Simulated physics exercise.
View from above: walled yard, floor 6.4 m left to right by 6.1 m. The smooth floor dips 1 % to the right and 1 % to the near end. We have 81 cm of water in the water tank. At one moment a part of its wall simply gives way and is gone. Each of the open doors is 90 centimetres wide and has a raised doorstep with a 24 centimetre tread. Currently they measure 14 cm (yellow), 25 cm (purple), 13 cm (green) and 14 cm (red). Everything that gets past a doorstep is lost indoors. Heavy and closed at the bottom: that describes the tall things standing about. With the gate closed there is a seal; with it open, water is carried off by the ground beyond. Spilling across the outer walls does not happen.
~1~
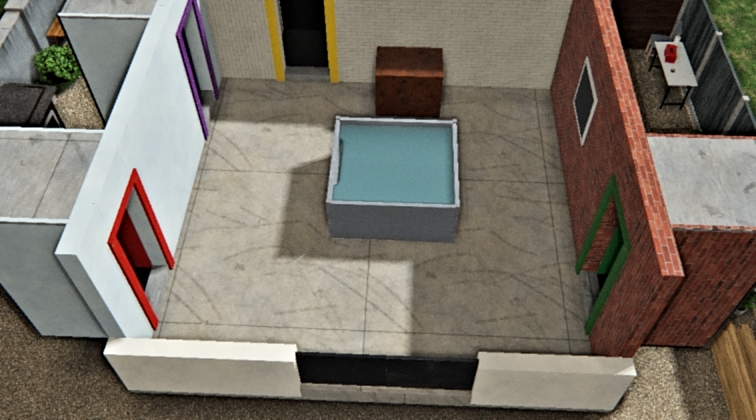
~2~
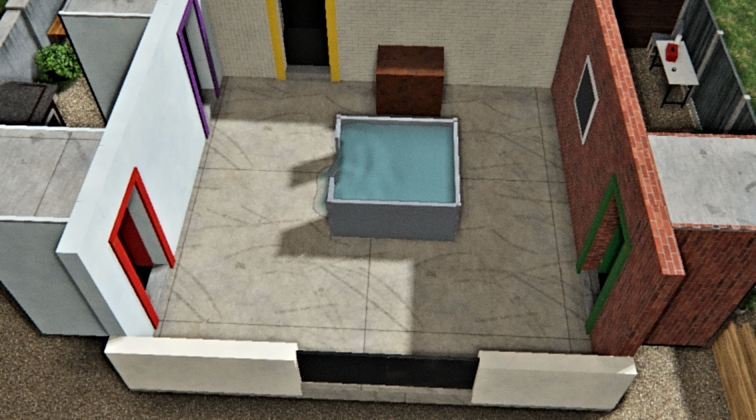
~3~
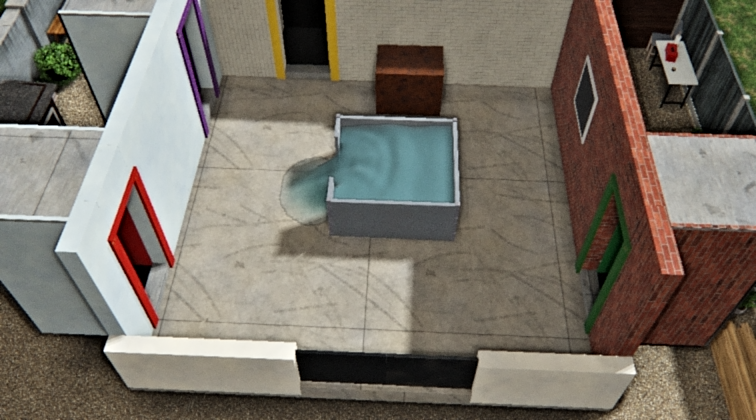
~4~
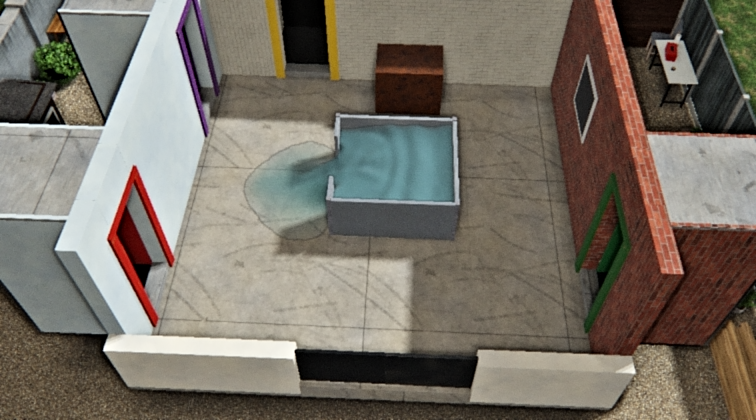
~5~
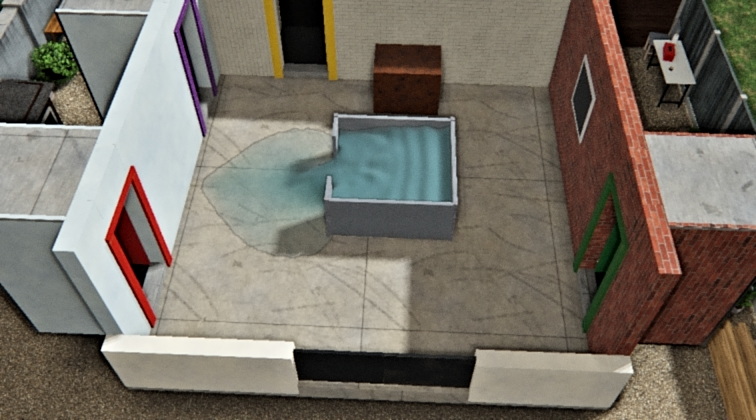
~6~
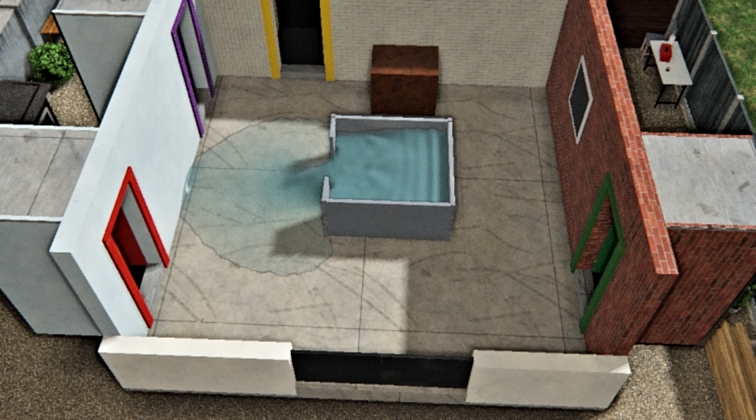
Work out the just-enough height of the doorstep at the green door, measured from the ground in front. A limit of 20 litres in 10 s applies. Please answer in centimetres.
It works out at roughly 9.5 cm.
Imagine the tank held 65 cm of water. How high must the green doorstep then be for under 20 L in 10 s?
Minimum height: Approx. 7.0 cm.
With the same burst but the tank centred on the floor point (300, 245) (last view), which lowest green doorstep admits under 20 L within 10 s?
New minimum height: Approx. 12.0 cm.
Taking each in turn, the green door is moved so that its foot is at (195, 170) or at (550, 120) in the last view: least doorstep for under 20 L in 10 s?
Minimums: Roughly 30 cm and 8.0 cm.
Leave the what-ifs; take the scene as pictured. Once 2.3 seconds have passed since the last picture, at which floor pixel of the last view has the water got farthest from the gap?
Pixel close to (140, 364).
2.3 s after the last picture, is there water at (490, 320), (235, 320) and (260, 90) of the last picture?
One by one: Clear, drenched, drenched.
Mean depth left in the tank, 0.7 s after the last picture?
Mean depth: Approx. 53 cm.
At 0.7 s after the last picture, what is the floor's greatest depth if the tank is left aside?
Close to 42 centimetres.
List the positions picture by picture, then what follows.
In the first frame, the water tank at (394, 163) is whole and still, 81 cm deep; the green door at (599, 263) is dry.
In the second frame, the front is at (318, 207), 0.3 m from the gap at (338, 182); 0.3 m2 of floor is wet, 81 cm left at the back.
In the third frame, the gap is at (337, 182), the front 0.9 m out at (286, 202); the back of the water tank holds 81 cm.
In the fourth frame, water pours out at (337, 182) and has run 1.5 m, to (248, 191); about 8 cm deep outside, 80 cm at the back.
In the fifth frame, the front is at (207, 190), 2.2 m from the gap at (335, 181); 4.1 m2 of floor is wet, 72 cm left at the back.
In the sixth frame, the gap is at (333, 182), the front 2.5 m out at (182, 210); the back of the water tank holds 68 cm; the green door at (594, 262), 4.3 m from the gap, is still 4.0 m from the nearest water.
Then, 0.7 s after the last picture water covers 30 % of the floor, deepest (42 cm) near (325, 193); it has not reached the green door.
Then, 2.3 s after the last picture water covers 40 % of the floor, deepest (30 cm) near (140, 364); it has not reached the green door.
Then, 9.3 s after the last picture water covers 95 % of the floor, deepest (14 cm) near (496, 379); 11 cm at the green door, 0 litres in over its 13 cm doorstep.
At the green door as built, the water peaked near 14 cm, 7.1 s after the last picture.
Run again over the same 10 s with other heights there, 38 litres in over 8 cm, 9 litres over 10.5 cm. The limit of 20 litres is kept from about 9.5 cm up.
